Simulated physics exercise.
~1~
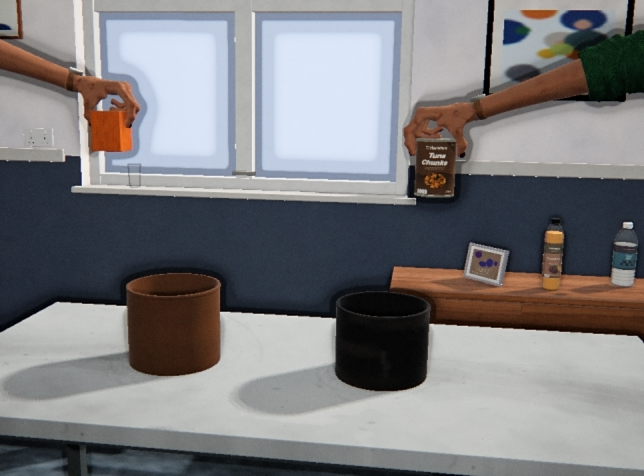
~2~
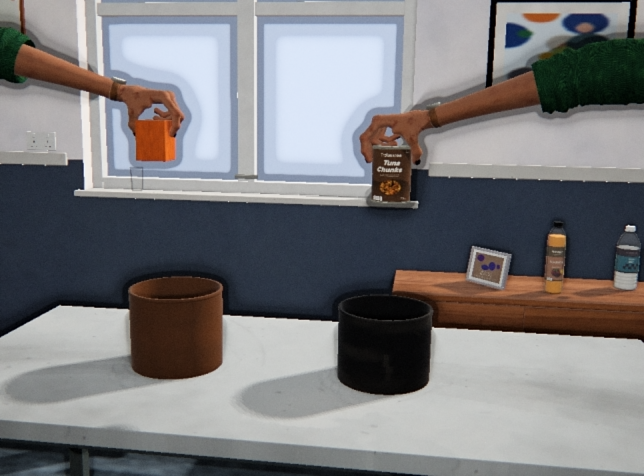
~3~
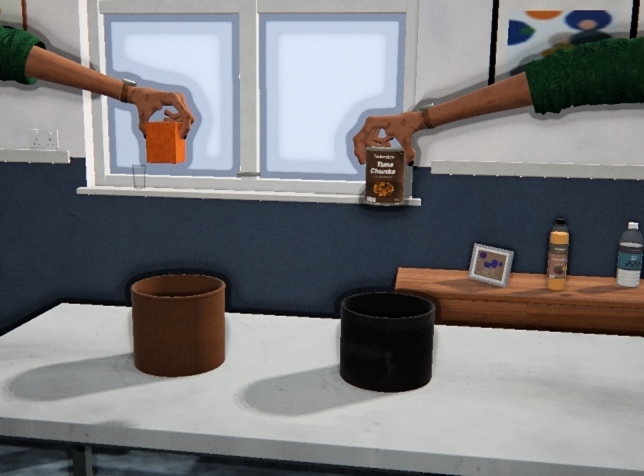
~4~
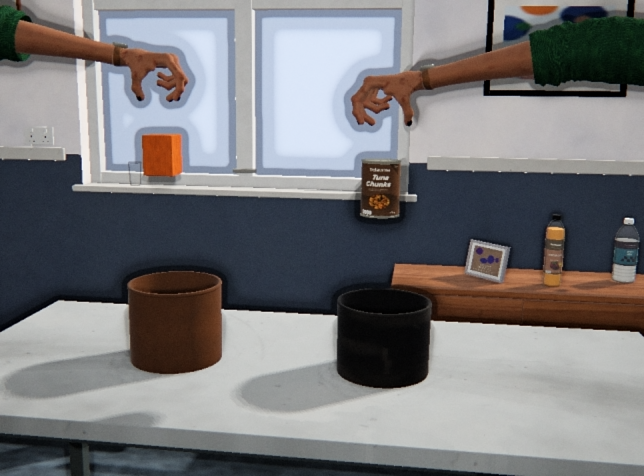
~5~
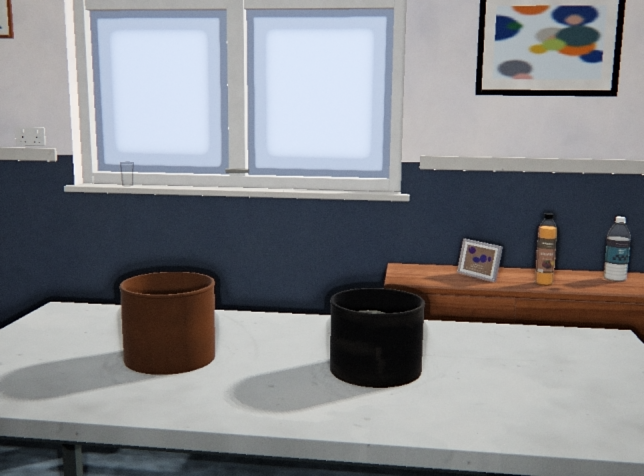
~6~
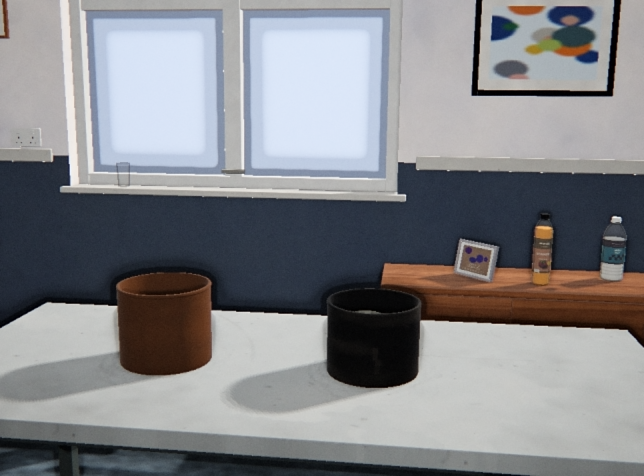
In a room with a white table by a window, two hands brought an orange block and a brown tin inward above a brown bucket and a black one, then let go together, and the block and tin dropped into the buckets below.
